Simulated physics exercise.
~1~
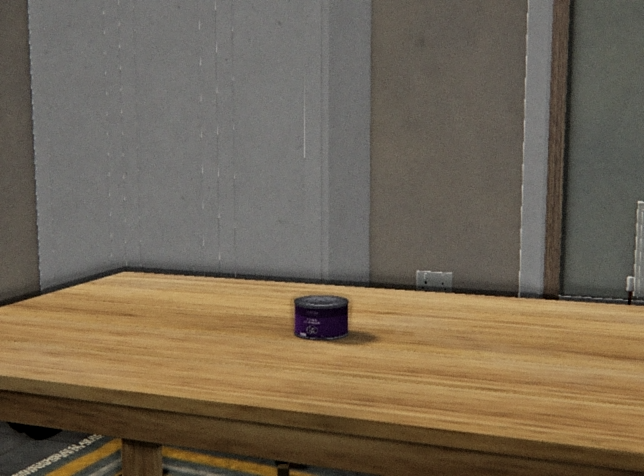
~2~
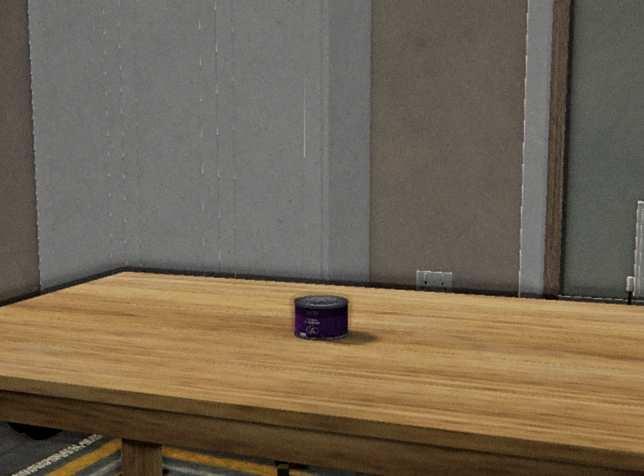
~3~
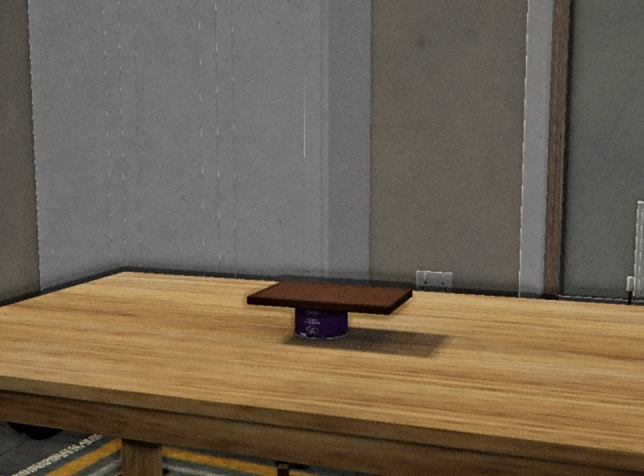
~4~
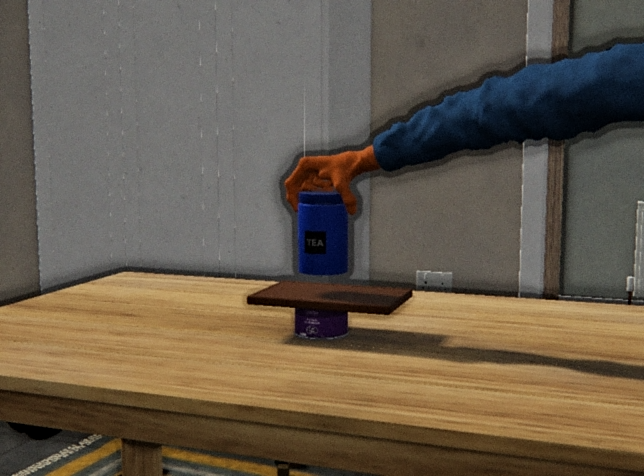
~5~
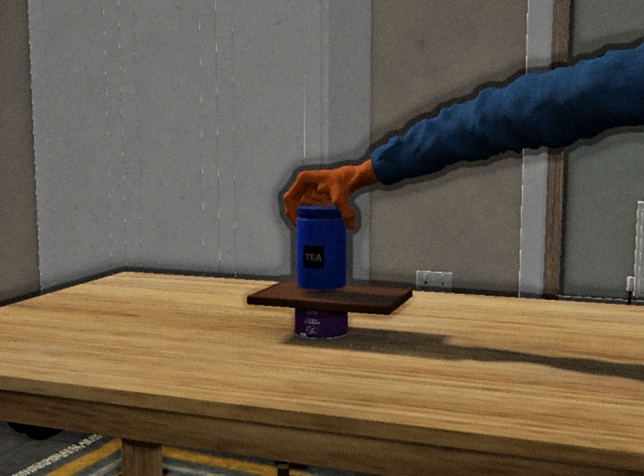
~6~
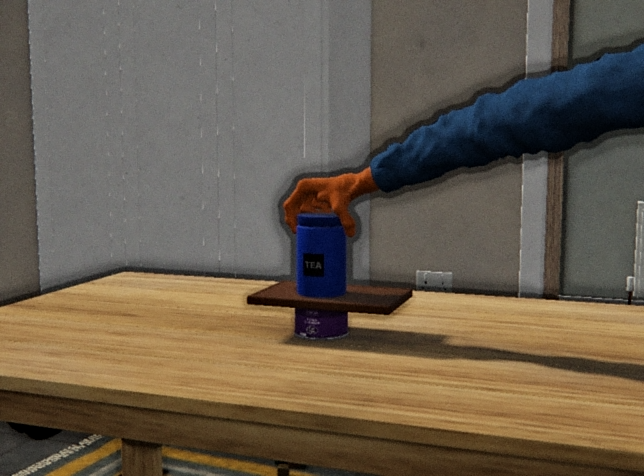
A brown lid appeared on top of a small purple tub on a wooden table, then a hand in a blue sleeve lowered a blue tea jar onto it and kept hold.
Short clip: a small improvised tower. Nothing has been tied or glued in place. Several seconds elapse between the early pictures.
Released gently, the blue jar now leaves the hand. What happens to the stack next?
The stack is secure.
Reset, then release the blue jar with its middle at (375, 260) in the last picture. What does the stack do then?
What happens next is that it goes down.
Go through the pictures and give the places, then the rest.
In the first picture, the last thing is not in view yet.
In the second picture, the last thing is not in view yet.
In the third picture, the last thing is not in view yet; brown lid (331, 296).
The fourth picture shows on its way; blue jar (323, 232); brown lid (331, 296).
The fifth picture shows on its way; blue jar (322, 246); brown lid (331, 296).
The sixth picture shows set down, still held; blue jar (322, 254); brown lid (331, 296).
Then, 0.50 s later than the last frame, all is still.
Then, 1.10 s later than the last frame, blue jar resting near (322, 255).
When it is over, all 3 as before. End places, in pixels of the last picture, blue jar near (322, 254). The stack stays up.
